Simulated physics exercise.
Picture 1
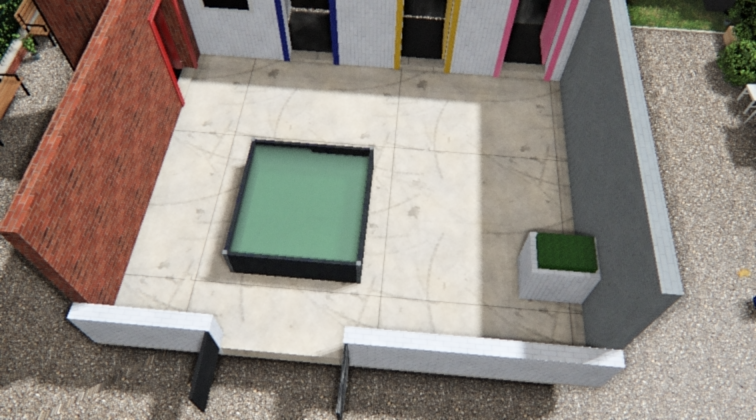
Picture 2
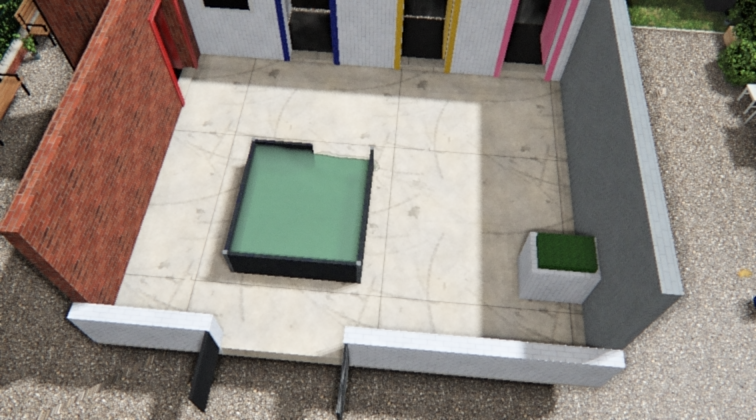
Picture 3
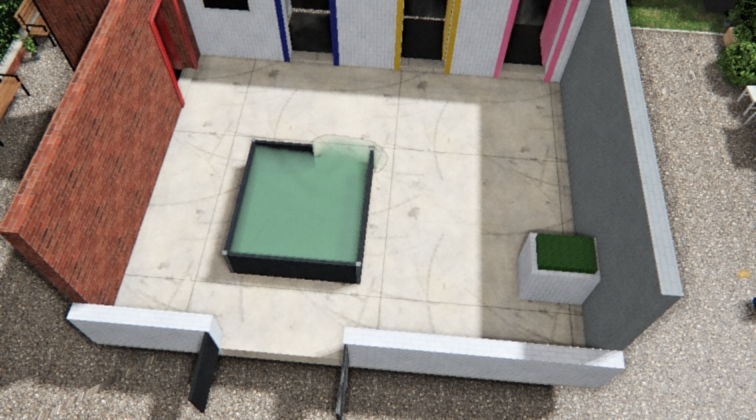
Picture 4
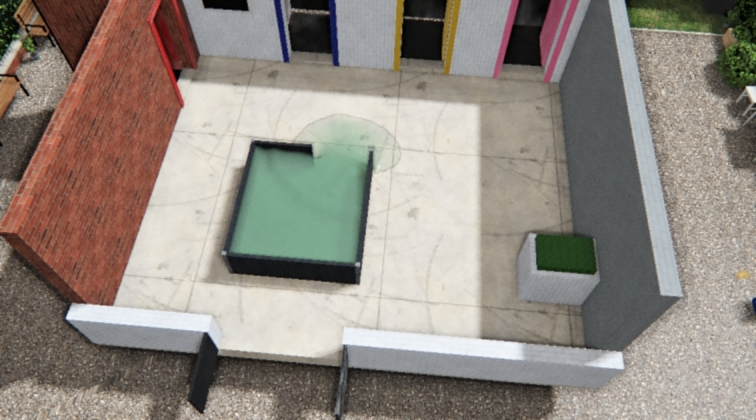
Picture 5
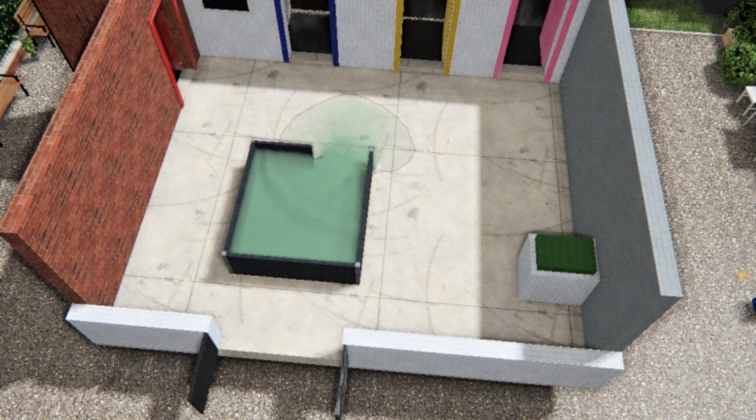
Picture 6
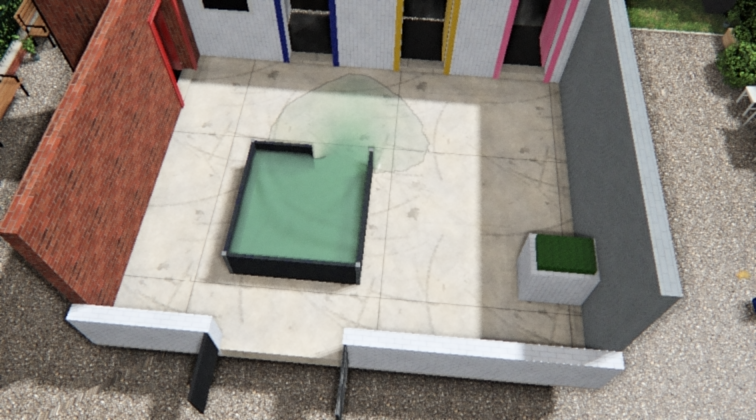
A dark-sided tank of green water opens at its far side and water spreads across the court.
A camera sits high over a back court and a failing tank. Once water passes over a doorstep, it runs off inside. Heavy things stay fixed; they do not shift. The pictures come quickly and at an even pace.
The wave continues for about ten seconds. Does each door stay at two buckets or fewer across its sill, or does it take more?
Taking them in turn: The pink door stays at two or fewer, the yellow door takes more, the red door takes more, the blue door takes more.
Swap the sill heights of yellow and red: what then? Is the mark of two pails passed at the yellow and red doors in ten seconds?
So, one at a time, the yellow door breaks past the limit while the red door never reaches the limit.
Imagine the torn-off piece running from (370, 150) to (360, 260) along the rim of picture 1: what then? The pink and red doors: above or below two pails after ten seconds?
As I see it, the pink one breaks the limit and the red one breaks the limit.
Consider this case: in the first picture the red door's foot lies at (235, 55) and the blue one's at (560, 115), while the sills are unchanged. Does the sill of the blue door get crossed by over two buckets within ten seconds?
Result - blue: Crosses the limit.
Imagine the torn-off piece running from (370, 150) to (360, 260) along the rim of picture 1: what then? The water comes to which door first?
I'd go with the pink one.
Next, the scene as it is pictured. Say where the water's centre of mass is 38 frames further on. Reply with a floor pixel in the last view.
I'd point to (368, 158).
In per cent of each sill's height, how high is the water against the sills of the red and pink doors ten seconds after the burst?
About 160 and 50 %.
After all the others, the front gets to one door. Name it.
I'd go with the red door.
A moment on, water covers 20 % of the floor; the pink door not reached, the yellow door wet at the sill, nothing in, the red door not reached, the blue door under two buckets in.
Next, water covers 25 % of the floor; the pink door wet at the sill, nothing in, the yellow door over two buckets in, the red door not reached, the blue door over two buckets in.
Then, water covers 35 % of the floor; the pink door wet at the sill, nothing in, the yellow door over two buckets in, the red door under two buckets in, the blue door far over two buckets in.
Later, water covers 60 % of the floor; the pink door under two buckets in, the yellow door far over two buckets in, the red door over two buckets in, the blue door far over two buckets in.
In the end, water covers 90 % of the floor; the pink door under two buckets in, the yellow door far over two buckets in, the red door far over two buckets in, the blue door far over two buckets in.
